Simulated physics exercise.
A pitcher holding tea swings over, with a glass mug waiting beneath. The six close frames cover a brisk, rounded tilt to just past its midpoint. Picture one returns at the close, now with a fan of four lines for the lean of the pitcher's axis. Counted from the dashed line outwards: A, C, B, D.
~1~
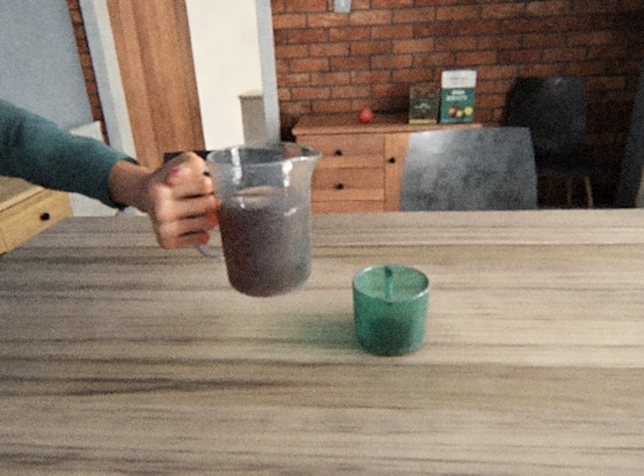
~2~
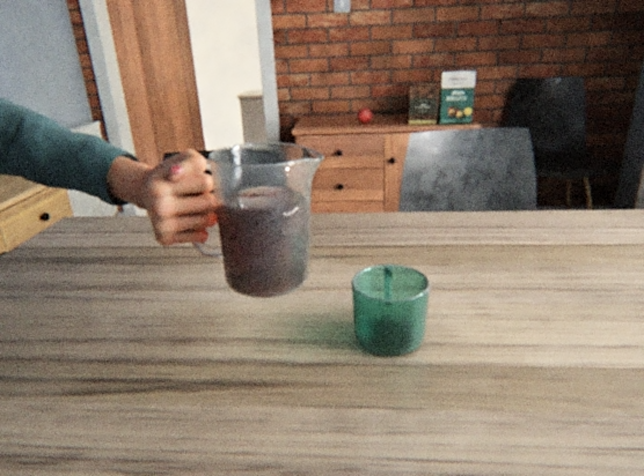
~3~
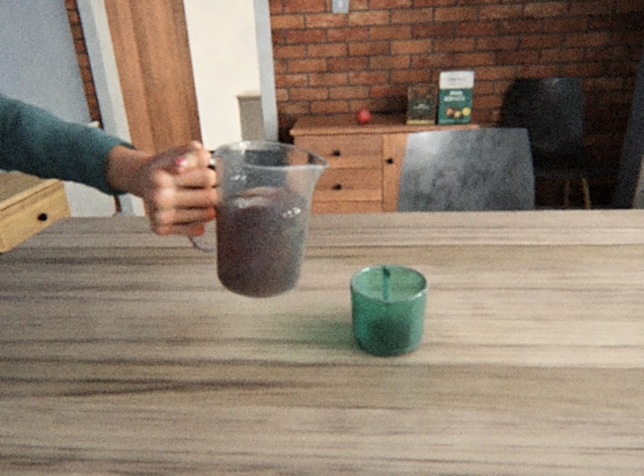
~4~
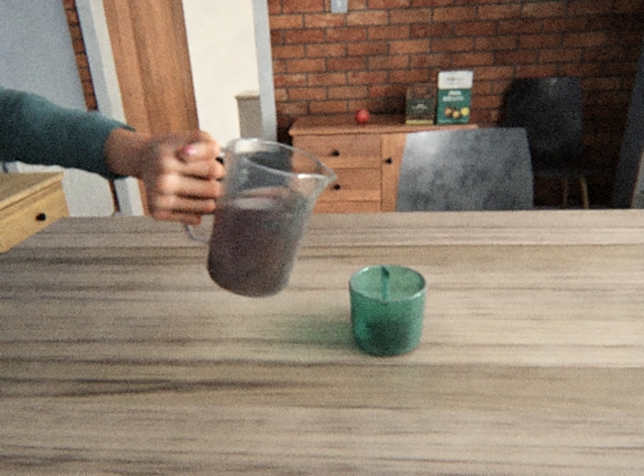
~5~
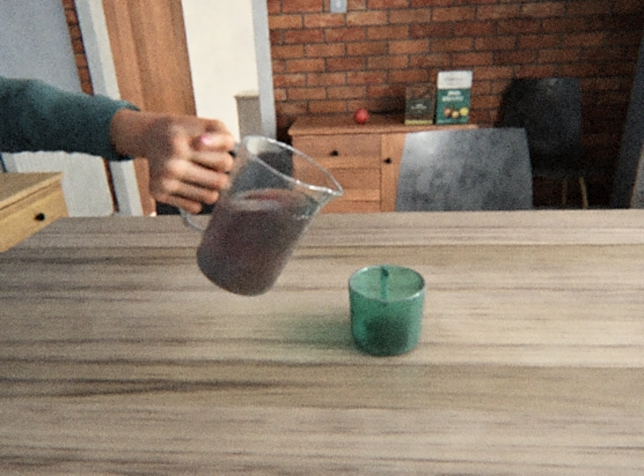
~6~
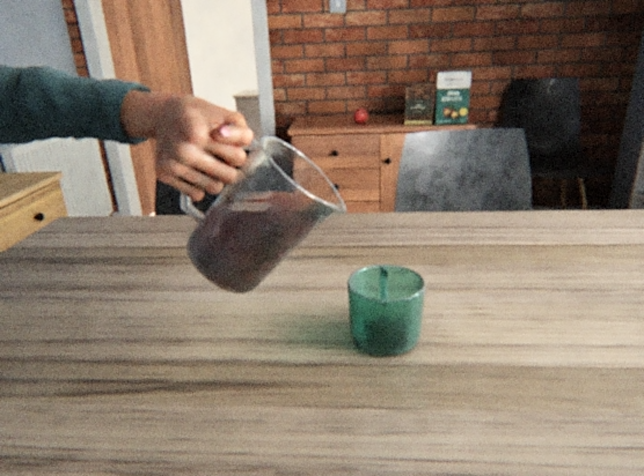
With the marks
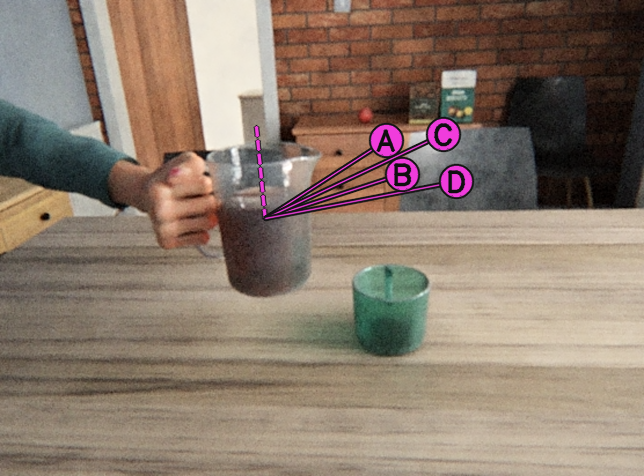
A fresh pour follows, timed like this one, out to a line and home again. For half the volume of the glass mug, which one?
Choose C.
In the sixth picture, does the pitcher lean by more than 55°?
No.
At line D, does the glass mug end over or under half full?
Over half.
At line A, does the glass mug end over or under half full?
Under half.
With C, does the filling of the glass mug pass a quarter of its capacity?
Yes, clearly.
In magenta, A at (372, 149); B at (386, 179); C at (427, 141); D at (440, 184).
Choosing A, the glass mug ends with about 25 % of what it can hold.
Choosing B, the glass mug ends with about 71 % of what it can hold; 3 % of the tea is spilt.
Choosing C, the glass mug ends with about 47 % of what it can hold.
Choosing D, the glass mug ends with about 91 % of what it can hold; 7 % of the tea is spilt.
